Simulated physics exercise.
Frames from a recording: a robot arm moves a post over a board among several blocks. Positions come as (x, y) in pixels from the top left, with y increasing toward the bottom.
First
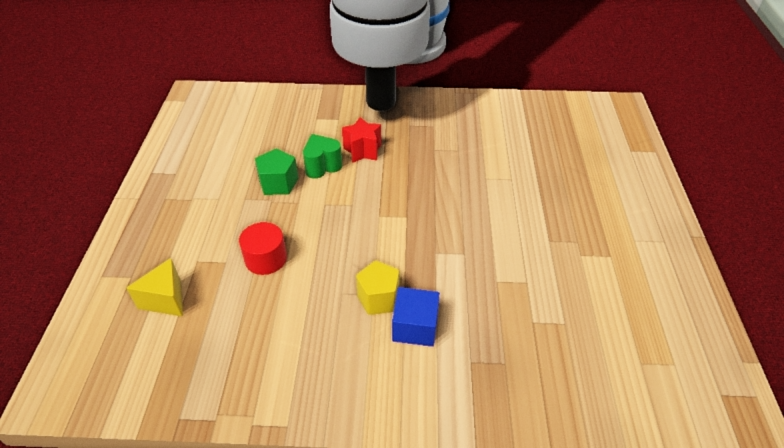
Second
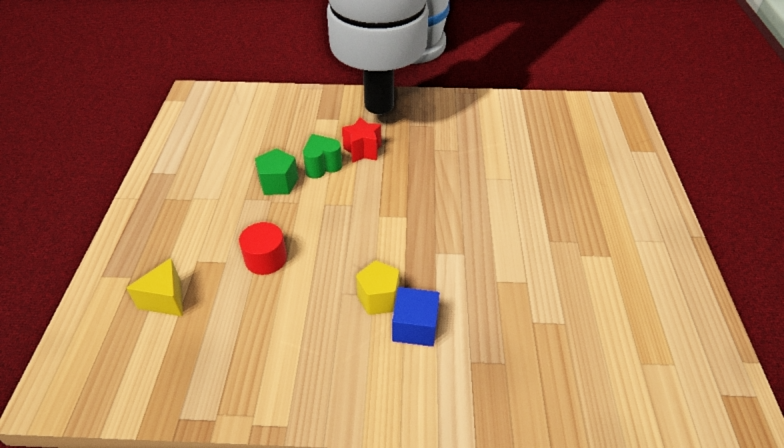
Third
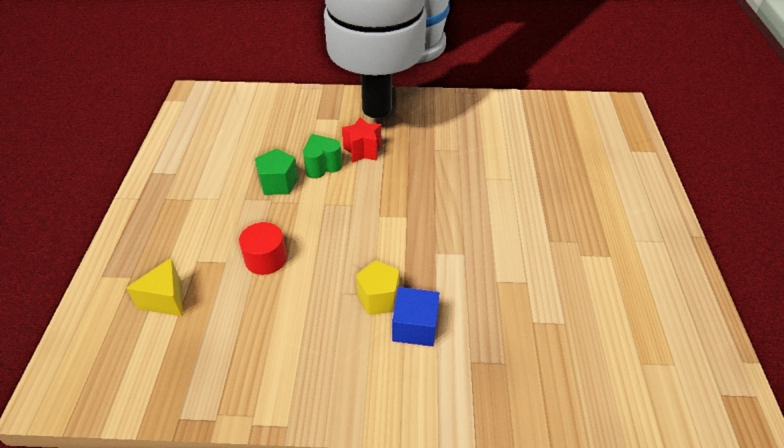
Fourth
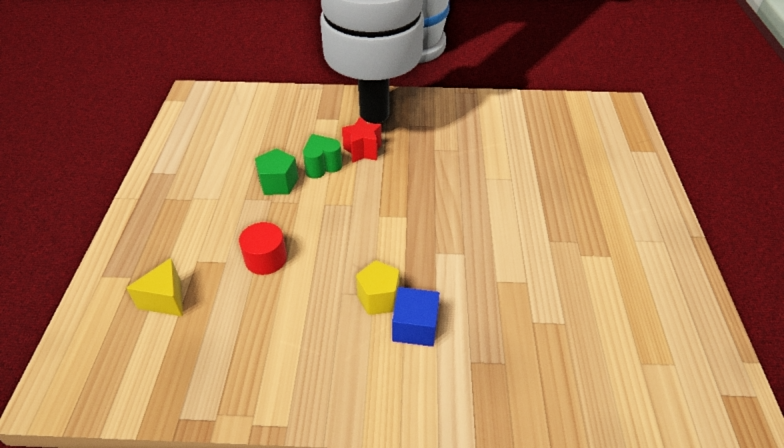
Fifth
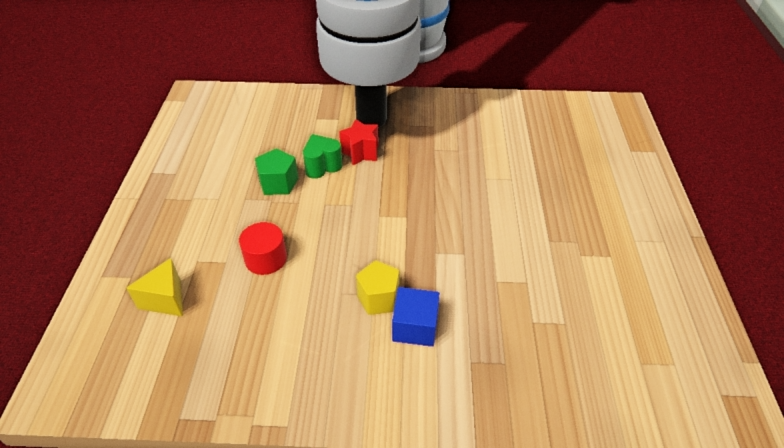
The clip shows a robot arm above a wooden board scattered with red, green, yellow and blue blocks, its black post moving slightly down and left to the red star, which shifts barely while the other blocks stay still.
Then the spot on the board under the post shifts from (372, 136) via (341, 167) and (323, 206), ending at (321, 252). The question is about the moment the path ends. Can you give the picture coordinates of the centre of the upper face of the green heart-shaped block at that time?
The middle of its top is at (273, 193).
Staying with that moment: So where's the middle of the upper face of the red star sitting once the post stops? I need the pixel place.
My prediction: (297, 254).
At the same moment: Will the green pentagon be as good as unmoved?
Answer: No.
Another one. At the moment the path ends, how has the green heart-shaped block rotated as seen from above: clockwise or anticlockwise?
Verdict: Clockwise.
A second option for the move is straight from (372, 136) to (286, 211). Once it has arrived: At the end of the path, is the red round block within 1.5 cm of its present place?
Yes, that is what happens.
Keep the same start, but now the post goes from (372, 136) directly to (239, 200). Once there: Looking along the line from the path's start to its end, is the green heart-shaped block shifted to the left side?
Yes, that is what happens.
What follows on the original path. One third of the way, post at (340, 152); green pentagon at (254, 170), turned 55° clockwise; green heart-shaped block at (293, 172), turned 20° clockwise; red star at (328, 165).
Two thirds of the way, post at (321, 191); green pentagon at (249, 172), turned 80° clockwise; green heart-shaped block at (273, 193), turned 75° clockwise; red star at (309, 207).
At the end, post at (319, 237); red round block at (252, 245); green pentagon at (249, 172), turned 80° clockwise; green heart-shaped block at (273, 193), turned 75° clockwise; red star at (297, 254).
